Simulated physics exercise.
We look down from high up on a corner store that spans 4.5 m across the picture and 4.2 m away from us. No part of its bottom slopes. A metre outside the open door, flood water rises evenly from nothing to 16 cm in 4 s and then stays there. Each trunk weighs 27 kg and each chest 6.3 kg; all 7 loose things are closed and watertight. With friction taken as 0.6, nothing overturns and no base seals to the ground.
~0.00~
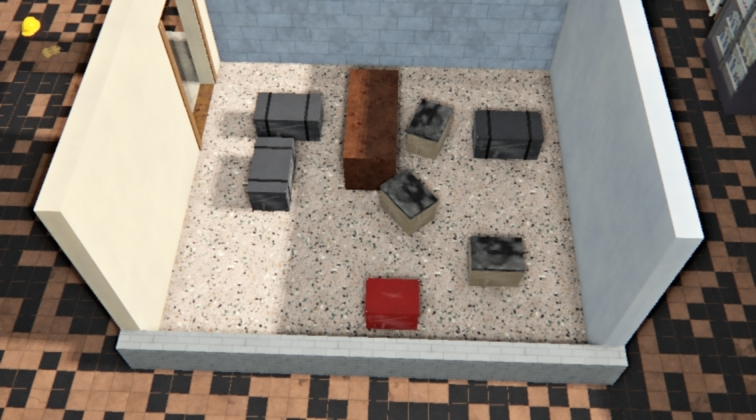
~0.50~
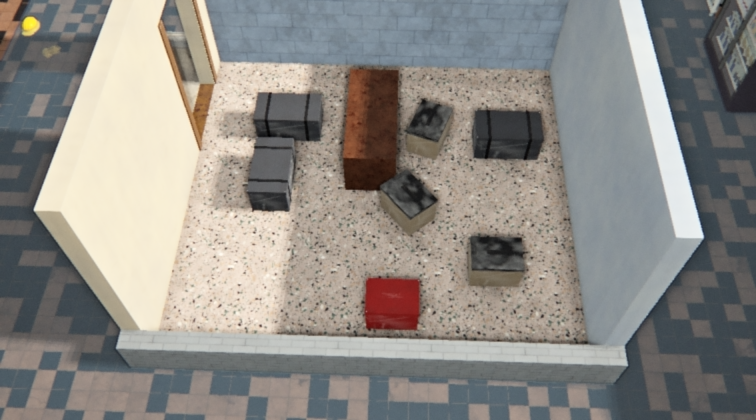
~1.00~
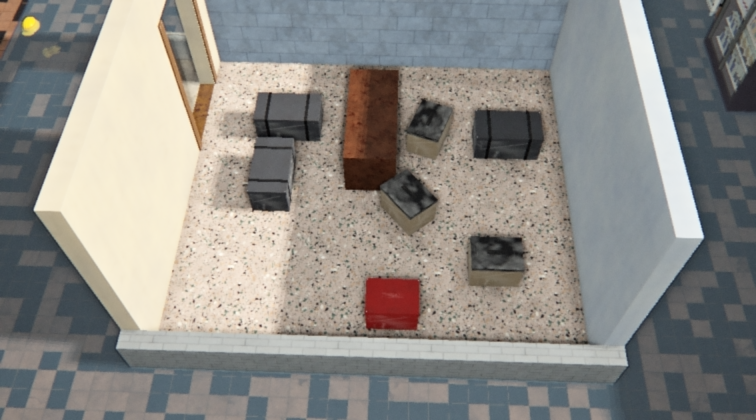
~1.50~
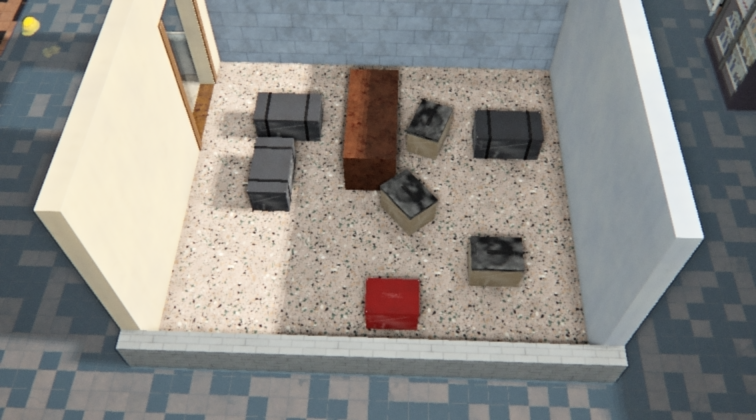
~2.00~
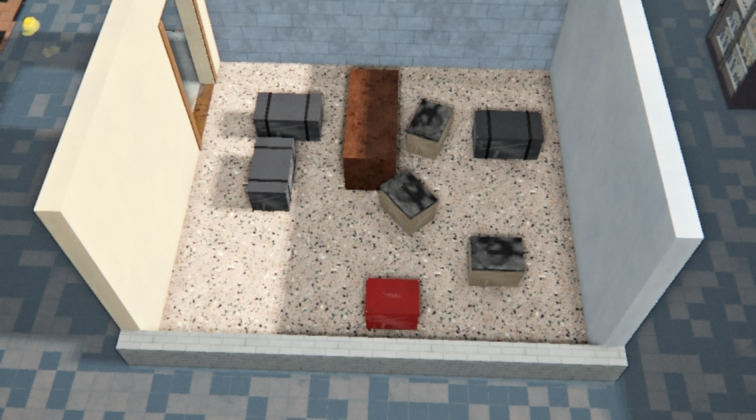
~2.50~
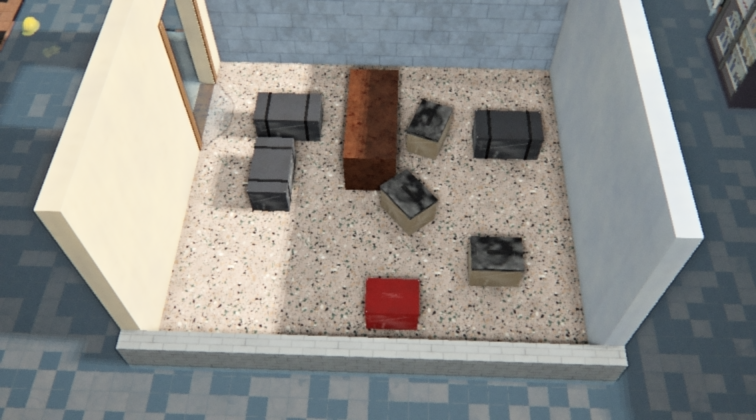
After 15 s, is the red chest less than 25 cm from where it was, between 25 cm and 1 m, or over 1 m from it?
Between 25 cm and 1 m.
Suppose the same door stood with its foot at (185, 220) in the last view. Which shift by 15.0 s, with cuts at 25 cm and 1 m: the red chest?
As for the red chest, it winds up a long way off.
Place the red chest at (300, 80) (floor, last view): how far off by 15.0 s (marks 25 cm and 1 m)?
Answer: It covers a big distance.
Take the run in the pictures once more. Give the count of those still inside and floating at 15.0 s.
5.
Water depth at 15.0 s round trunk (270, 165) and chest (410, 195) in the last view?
6 and 5 cm.
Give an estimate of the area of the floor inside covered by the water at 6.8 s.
At that time the wet patch spans about 9.0 m2.
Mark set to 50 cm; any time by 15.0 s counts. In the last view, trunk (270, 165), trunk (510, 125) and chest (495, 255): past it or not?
Well, in sequence it's smaller, smaller, farther.
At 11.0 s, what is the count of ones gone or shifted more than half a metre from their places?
At that time I count 0.
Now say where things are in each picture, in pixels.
The first picture shows the red chest at (392, 296), on the bottom; 0.0 m2 under water; 0 of 7 have shifted.
The second picture shows the red chest at (392, 296) rests on the ground; water covers 0.0 m2; 0 of 7 have shifted.
The third picture shows the red chest at (392, 296), on the bottom; 0.0 m2 under water; 0 of 7 have shifted.
The fourth picture shows the red chest at (392, 296), on the bottom; 0.0 m2 under water; 0 of 7 have shifted.
The fifth picture shows the red chest at (392, 296), on the bottom; 0.0 m2 under water; 0 of 7 have shifted.
The sixth picture shows the red chest at (392, 296) rests on the ground; water covers 0.2 m2; 0 of 7 have shifted.
After 3.5 s the red chest is near (392, 296), 0.0 m from its start, aground; 0 afloat.
After 6.8 s the red chest is near (392, 296), 0.0 m from its start, aground; 0 afloat.
After 11.0 s the red chest is near (403, 291), 0.1 m from its start, aground; 0 afloat.
After 15.0 s the red chest is near (360, 249), 0.6 m from its start, afloat; 5 afloat.
